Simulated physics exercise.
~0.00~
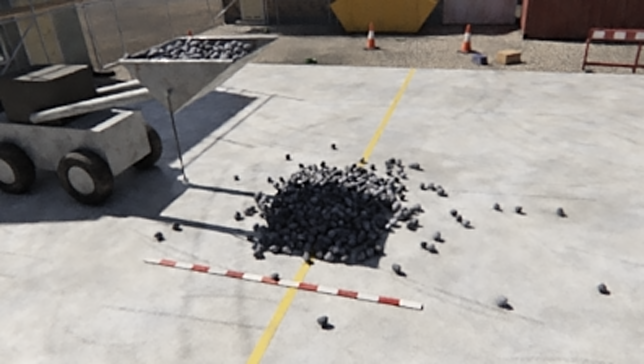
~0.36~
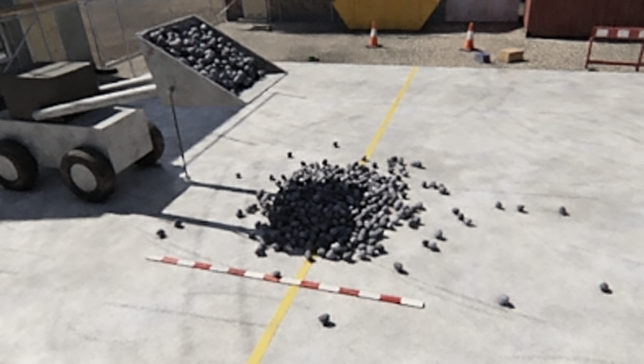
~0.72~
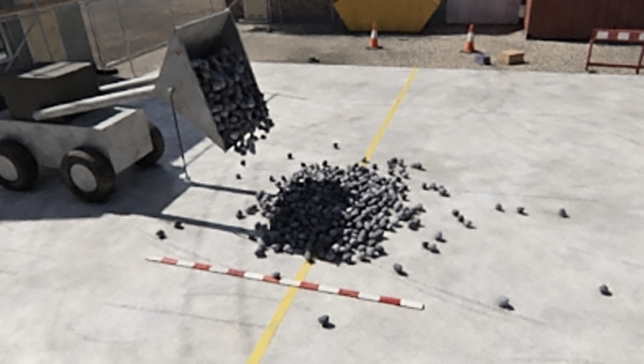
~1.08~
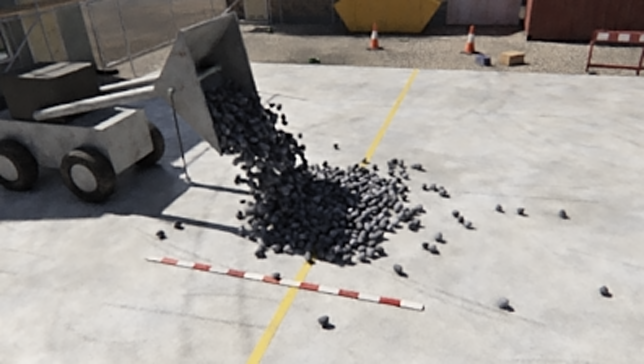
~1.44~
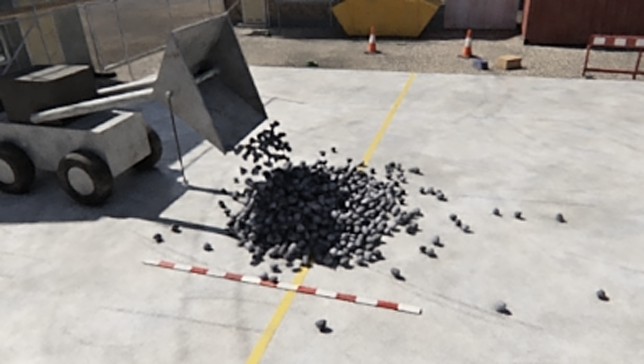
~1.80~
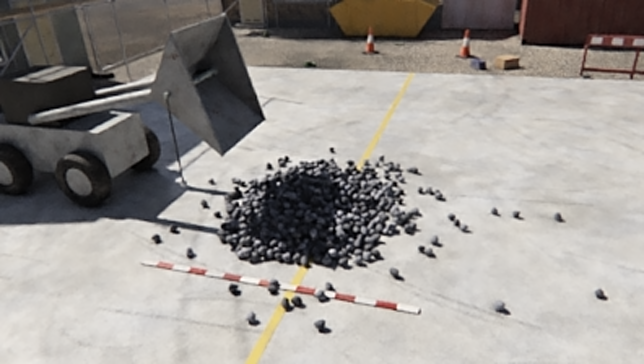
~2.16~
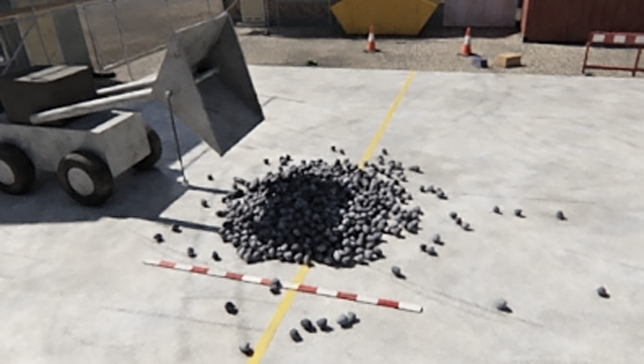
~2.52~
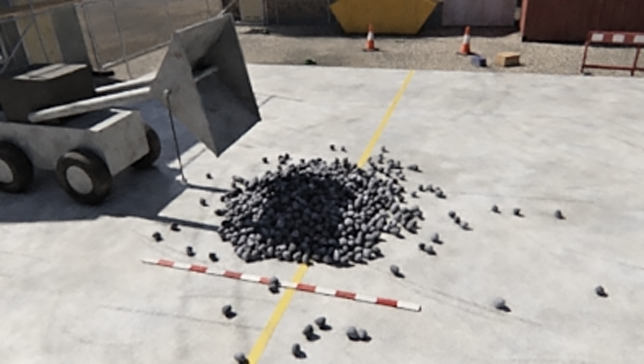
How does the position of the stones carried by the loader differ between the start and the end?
At the start the stones sit up in the loader's bucket at the upper left. By the end they lie lower and further right on the ground, mostly on the heap, with a few beyond the striped staff.
Concrete yard, loader emptying its bucket of dark stones onto a heap, a few rolling past a striped staff and stopping.
